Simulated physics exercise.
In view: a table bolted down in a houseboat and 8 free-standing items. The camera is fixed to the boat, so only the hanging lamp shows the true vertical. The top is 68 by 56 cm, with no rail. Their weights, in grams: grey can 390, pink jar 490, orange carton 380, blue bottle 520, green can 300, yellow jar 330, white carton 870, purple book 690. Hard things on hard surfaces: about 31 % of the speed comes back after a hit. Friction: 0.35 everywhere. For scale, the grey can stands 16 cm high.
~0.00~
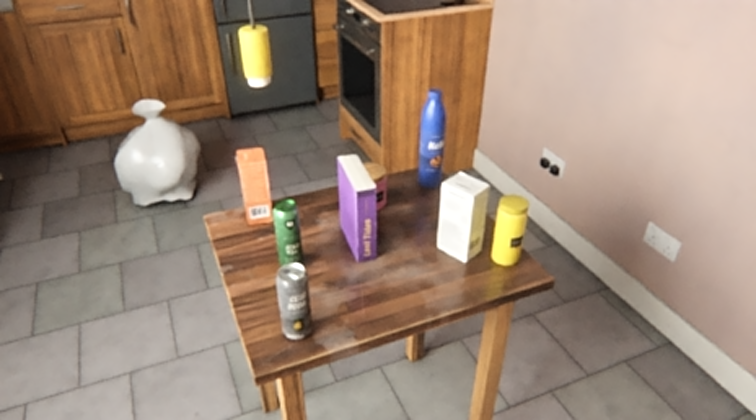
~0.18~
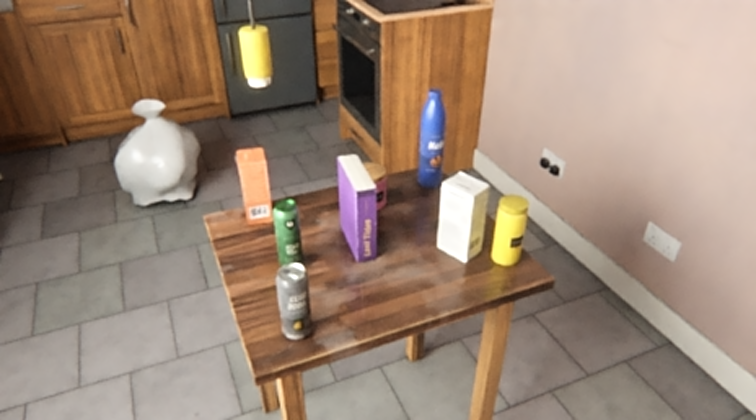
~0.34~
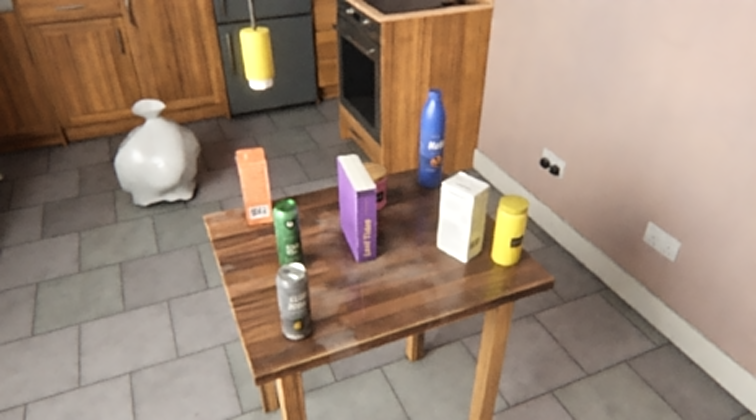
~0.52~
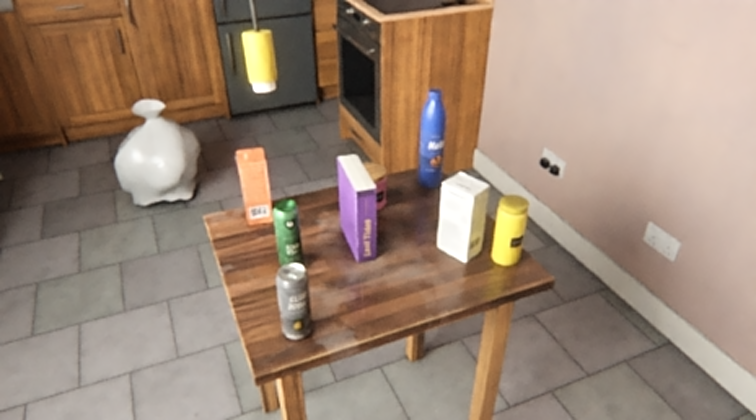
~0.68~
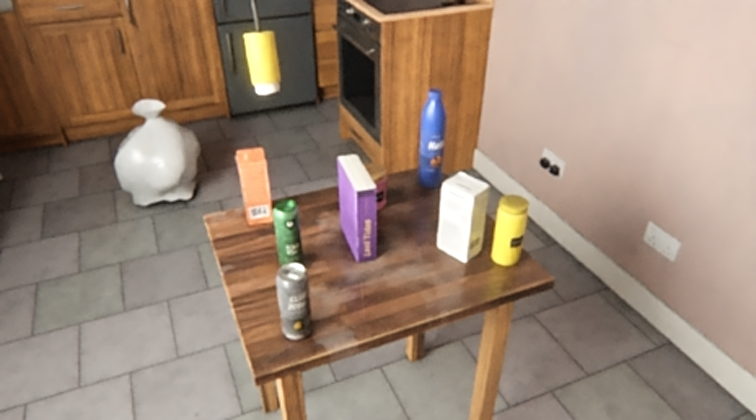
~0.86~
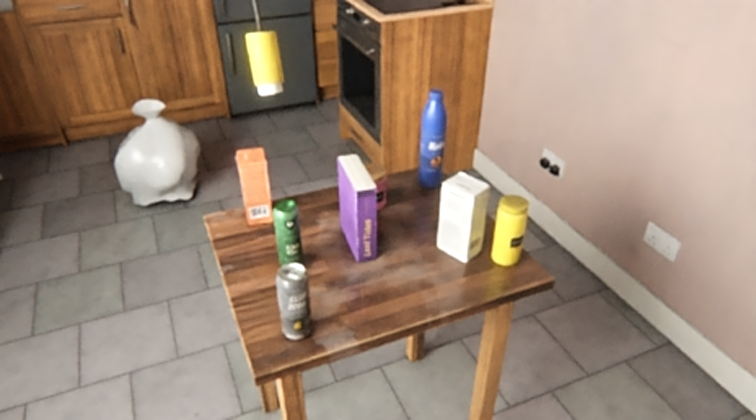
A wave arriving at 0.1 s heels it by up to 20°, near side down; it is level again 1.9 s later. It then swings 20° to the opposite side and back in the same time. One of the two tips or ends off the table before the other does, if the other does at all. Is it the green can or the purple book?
Of the two named, the former: The green can.
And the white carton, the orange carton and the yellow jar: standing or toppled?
The white carton stays upright; the orange carton keeps standing; the yellow jar falls over.
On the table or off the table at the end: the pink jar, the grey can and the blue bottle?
The pink jar ends on the table; the grey can ends off the table; the blue bottle ends on the table.
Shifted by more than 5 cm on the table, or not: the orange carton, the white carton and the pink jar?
The orange carton stays put; the white carton holds its spot; the pink jar stays put.
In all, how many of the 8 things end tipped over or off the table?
That comes to 4.
After 1.46 s, boat heeled 12°, near side down; green can on its side near (318, 286); blue bottle on its side; yellow jar 7° off its base.
After 1.96 s, boat level; grey can and yellow jar now off the table; green can on its side near (345, 282); blue bottle on its side.
After 2.66 s, boat heeled 16°, far side down; green can on its side near (361, 276); blue bottle on its side.
In the end (5.2 s), off the table, grey can and yellow jar; toppled on the table, blue bottle and green can; the other 4 under 5 cm from the start. At the end, from the last picture's camera, green can near (362, 272), purple book near (357, 206). Green can went at 1.28 s; purple book was never lost.
